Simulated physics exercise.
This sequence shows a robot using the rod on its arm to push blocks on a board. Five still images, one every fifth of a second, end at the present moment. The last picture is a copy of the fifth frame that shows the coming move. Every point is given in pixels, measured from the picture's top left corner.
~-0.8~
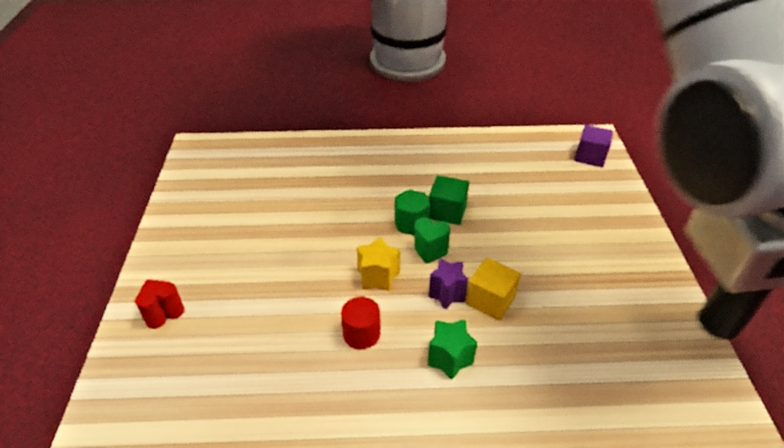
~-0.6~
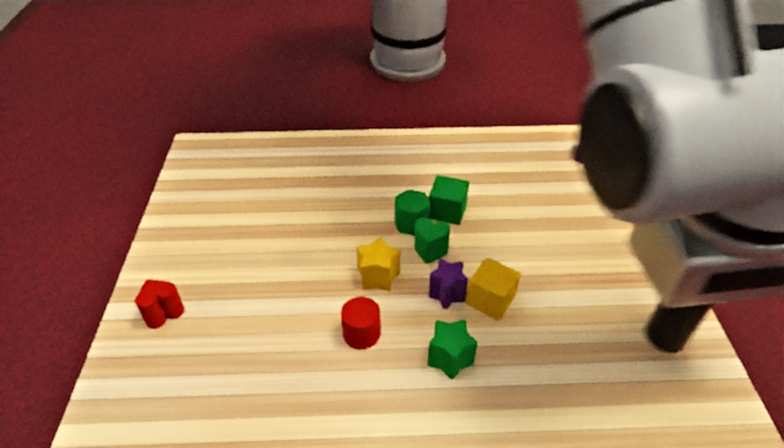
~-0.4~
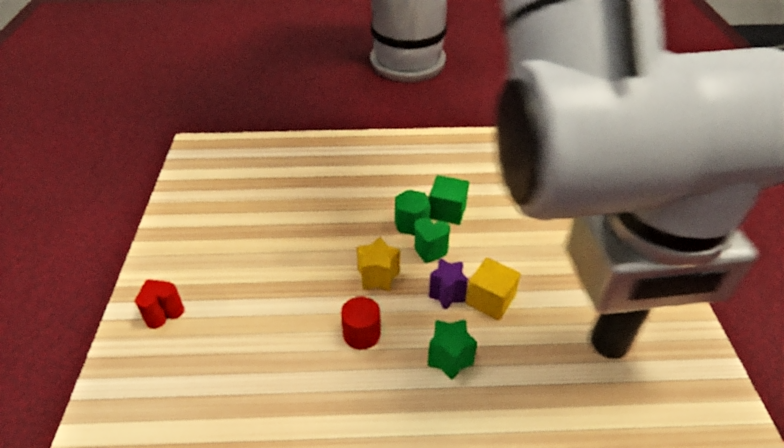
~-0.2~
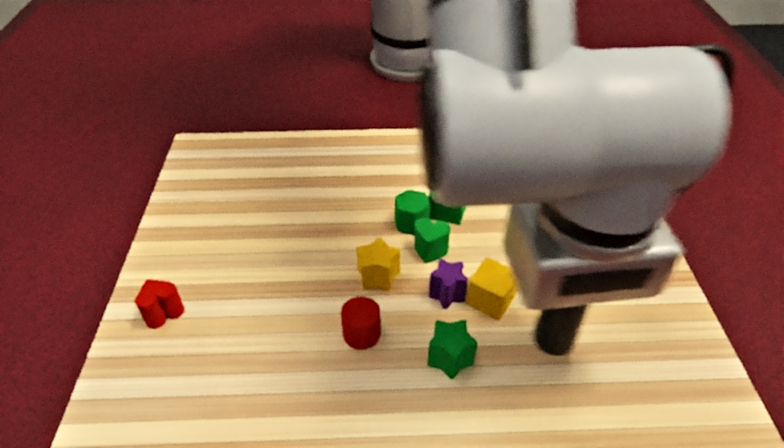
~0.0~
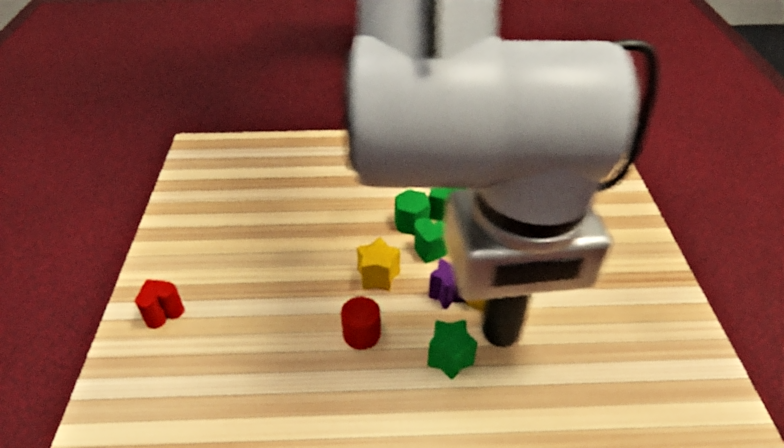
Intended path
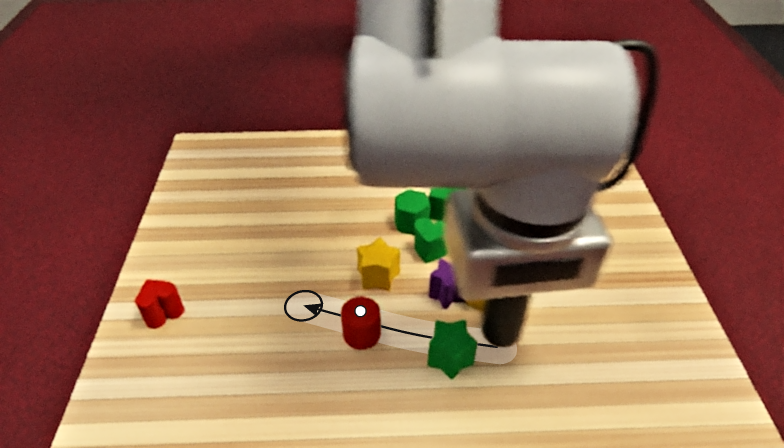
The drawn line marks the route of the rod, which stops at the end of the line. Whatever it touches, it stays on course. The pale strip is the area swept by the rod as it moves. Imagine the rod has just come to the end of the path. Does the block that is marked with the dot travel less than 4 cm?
No, it doesn't check out.
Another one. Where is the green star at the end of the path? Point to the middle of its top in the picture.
It sits at (407, 343).
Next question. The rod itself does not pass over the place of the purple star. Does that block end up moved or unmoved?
From what I can tell, it will keep its place.
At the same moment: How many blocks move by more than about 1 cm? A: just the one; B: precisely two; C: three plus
Option B.
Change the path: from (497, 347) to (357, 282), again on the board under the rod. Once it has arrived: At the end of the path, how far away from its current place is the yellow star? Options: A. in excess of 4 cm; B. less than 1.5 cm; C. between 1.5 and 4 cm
Correct choice: C.
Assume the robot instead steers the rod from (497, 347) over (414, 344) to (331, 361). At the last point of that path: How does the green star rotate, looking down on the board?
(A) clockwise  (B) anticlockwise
Letter B.
Path on the board, from (497, 347) via (396, 330), ending at (304, 305); the dot is on the red circular block.
What follows on the original path. One third of the way, rod (430, 321); green star (414, 343), turned 45° anticlockwise.
Two thirds of the way, rod (363, 305); red circular block (325, 311); green star (407, 343), turned 65° anticlockwise.
At the end, rod (301, 289); red circular block (284, 313); purple star in place; green star (407, 343), turned 65° anticlockwise; yellow square in place.
